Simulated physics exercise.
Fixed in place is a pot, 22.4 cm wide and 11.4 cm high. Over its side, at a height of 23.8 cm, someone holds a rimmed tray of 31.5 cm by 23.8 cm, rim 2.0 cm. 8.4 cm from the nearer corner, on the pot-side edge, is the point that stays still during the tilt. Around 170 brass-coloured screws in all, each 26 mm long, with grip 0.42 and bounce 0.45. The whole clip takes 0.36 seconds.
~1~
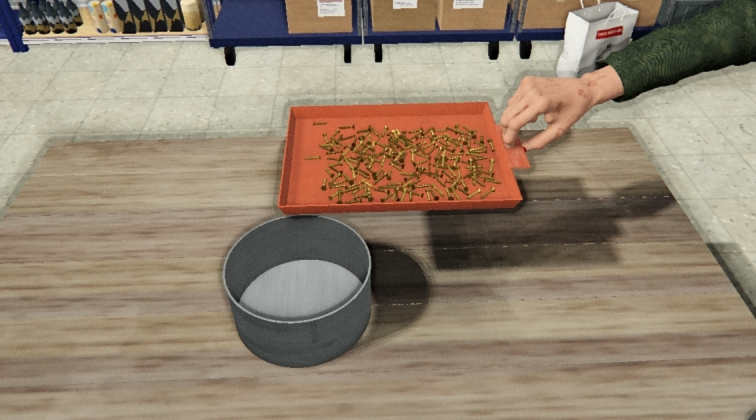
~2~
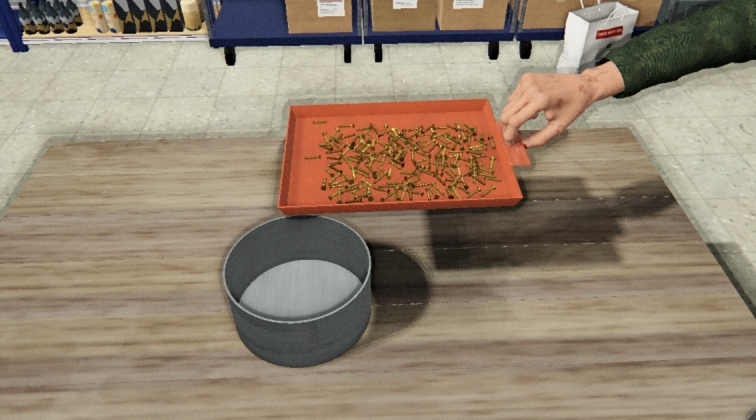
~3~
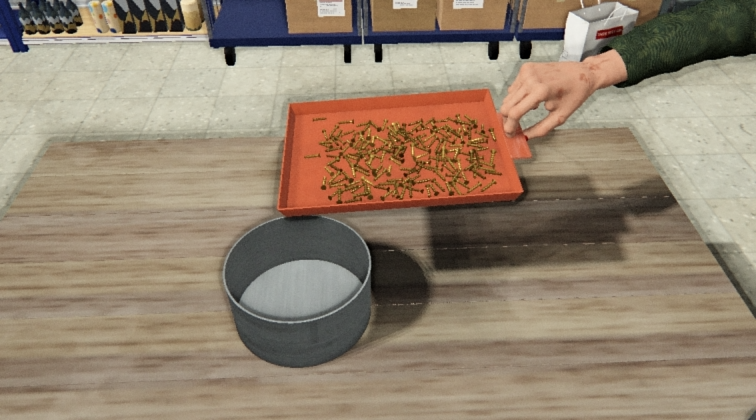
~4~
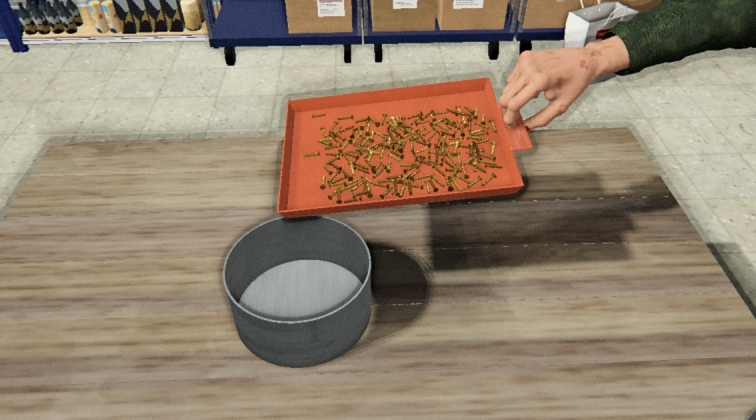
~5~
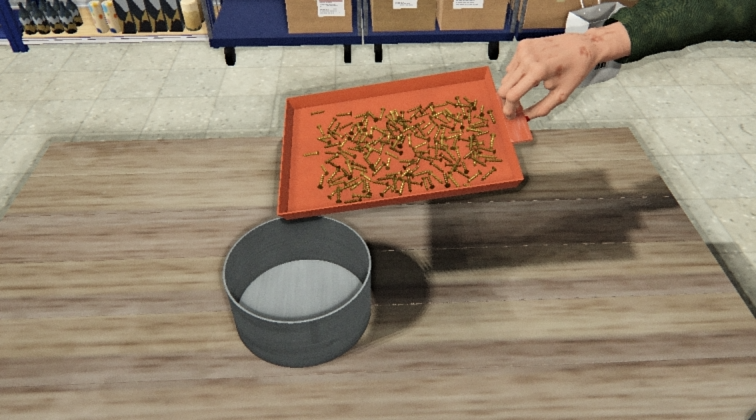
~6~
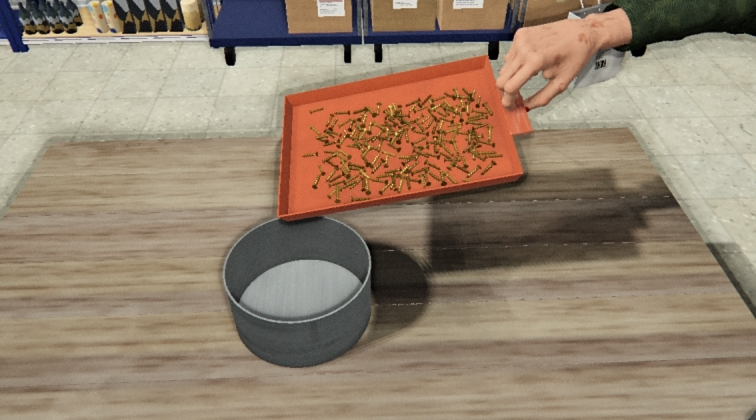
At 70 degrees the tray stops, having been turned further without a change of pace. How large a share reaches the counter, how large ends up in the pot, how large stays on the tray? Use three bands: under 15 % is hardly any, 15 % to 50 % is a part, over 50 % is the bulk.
Shares - counter: Hardly any; pot: The bulk; tray: Hardly any.
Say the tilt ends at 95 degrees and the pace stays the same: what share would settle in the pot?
Roughly 100 percent.
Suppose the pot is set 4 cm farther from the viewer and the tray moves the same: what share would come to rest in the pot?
Near 90 per cent in that case.
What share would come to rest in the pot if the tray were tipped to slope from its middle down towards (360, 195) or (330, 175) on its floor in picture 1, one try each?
Roughly 80 per cent on the first try and 75 per cent on the second.
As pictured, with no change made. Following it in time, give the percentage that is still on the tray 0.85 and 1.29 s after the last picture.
In turn: 90, 35.
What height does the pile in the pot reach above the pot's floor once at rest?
Height: Approx. 2.0 cm.
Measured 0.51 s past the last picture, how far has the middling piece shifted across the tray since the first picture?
Displacement on the tray: About 10 cm.
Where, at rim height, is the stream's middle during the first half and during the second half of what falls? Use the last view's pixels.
Around (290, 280), then around (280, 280).
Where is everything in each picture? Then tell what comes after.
Tray tilt 0 degrees, front corners at (284, 203) and (516, 196); middle of the pieces at (404, 157); pot at (298, 263), in the first frame.
Tray tilt 1 degrees, front corners at (284, 204) and (516, 194); middle of the pieces at (404, 155), in the second frame.
Tray tilt 4 degrees, front corners at (283, 206) and (517, 188), lowest corner left front; middle of the pieces at (404, 151), in the third frame.
Tray tilt 8 degrees, front corners at (283, 208) and (517, 182), lowest corner left front; middle of the pieces at (403, 146), in the fourth frame.
Tray tilt 11 degrees, front corners at (283, 210) and (517, 176), lowest corner left front; middle of the pieces at (410, 141), in the fifth frame.
Tray tilt 15 degrees, front corners at (283, 212) and (516, 170), lowest corner left front; middle of the pieces at (407, 136); pot at (298, 263), in the sixth frame.
Then, 0.51 s after the last picture, tilt 41 degrees; the tray holds 100 %, the pot 0 %.
Then, 0.85 s after the last picture, tilt 58 degrees; the tray holds 90 %, the pot 5 %.
Then, 1.29 s after the last picture, tilt 70 degrees; the tray holds 35 %, the pot 50 %.
In the end, counter 0 %, pot 95 %, tray 5 %.
